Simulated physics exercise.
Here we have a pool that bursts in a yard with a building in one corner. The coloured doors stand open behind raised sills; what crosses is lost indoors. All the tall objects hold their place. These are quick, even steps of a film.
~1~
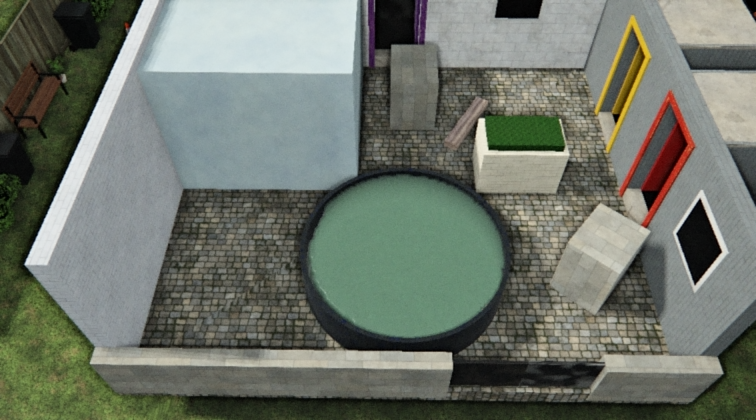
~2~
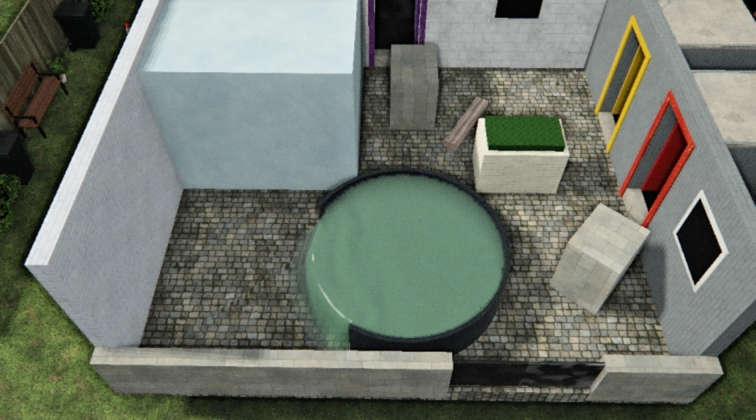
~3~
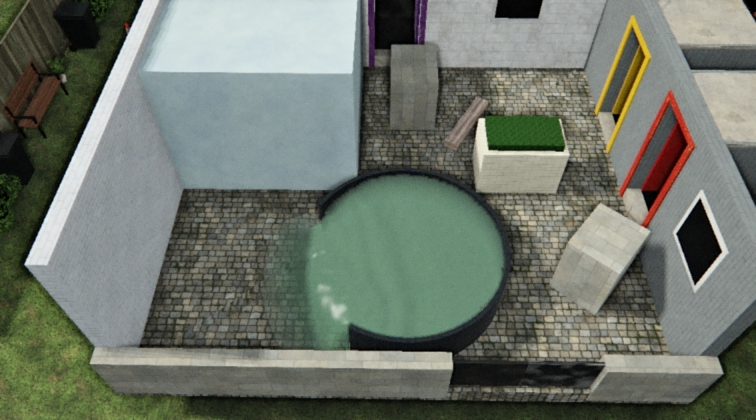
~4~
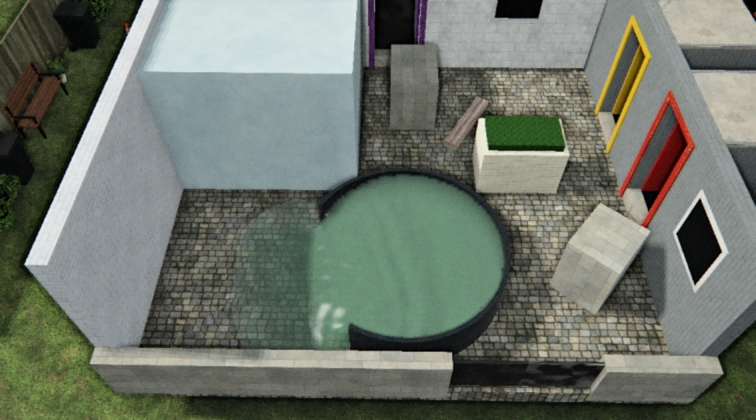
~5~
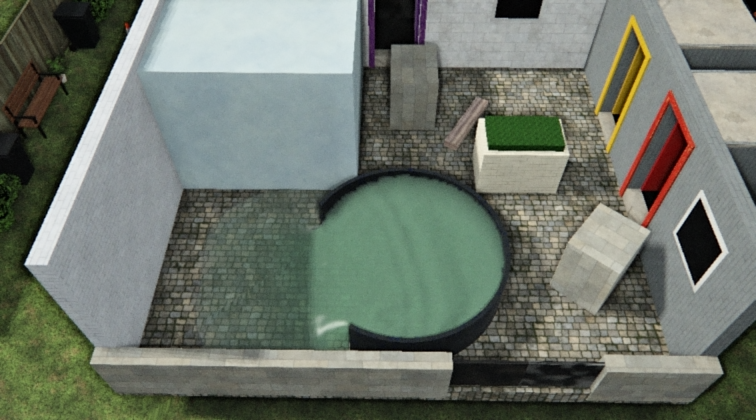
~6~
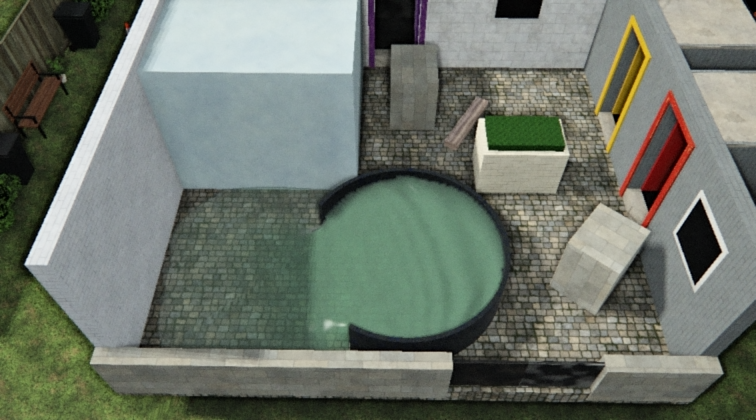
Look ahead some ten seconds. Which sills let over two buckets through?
The yellow door admits no more than that; the red door admits no more than that; the purple door admits no more than that.
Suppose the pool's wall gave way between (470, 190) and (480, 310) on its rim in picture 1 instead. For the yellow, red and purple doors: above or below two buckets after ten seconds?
My reading: The yellow door takes more; the red door goes over; the purple door holds.
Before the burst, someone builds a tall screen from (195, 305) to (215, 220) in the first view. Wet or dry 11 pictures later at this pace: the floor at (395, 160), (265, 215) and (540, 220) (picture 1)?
In turn: Clear, under water, not flooded.
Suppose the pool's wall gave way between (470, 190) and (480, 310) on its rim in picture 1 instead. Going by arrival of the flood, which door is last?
Last comes the one in purple.
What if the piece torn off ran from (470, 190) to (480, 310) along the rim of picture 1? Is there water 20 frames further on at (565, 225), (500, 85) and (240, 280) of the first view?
As listed: Covered, covered, no water.
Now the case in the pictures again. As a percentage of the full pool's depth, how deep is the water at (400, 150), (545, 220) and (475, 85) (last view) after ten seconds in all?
In that order: 4, 4 and 6 per cent.
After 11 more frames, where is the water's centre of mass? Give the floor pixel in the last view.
Roughly at (303, 284).
A moment on, water covers 30 % of the floor; the yellow door not reached, the red door not reached, the purple door not reached.
Next, water covers 30 % of the floor; the yellow door not reached, the red door not reached, the purple door not reached.
Then, water covers 40 % of the floor; the yellow door not reached, the red door not reached, the purple door not reached.
Later, water covers 75 % of the floor; the yellow door wet at the sill, nothing in, the red door not reached, the purple door wet at the sill, nothing in.
In the end, water covers 95 % of the floor; the yellow door wet at the sill, nothing in, the red door wet at the sill, nothing in, the purple door wet at the sill, nothing in.
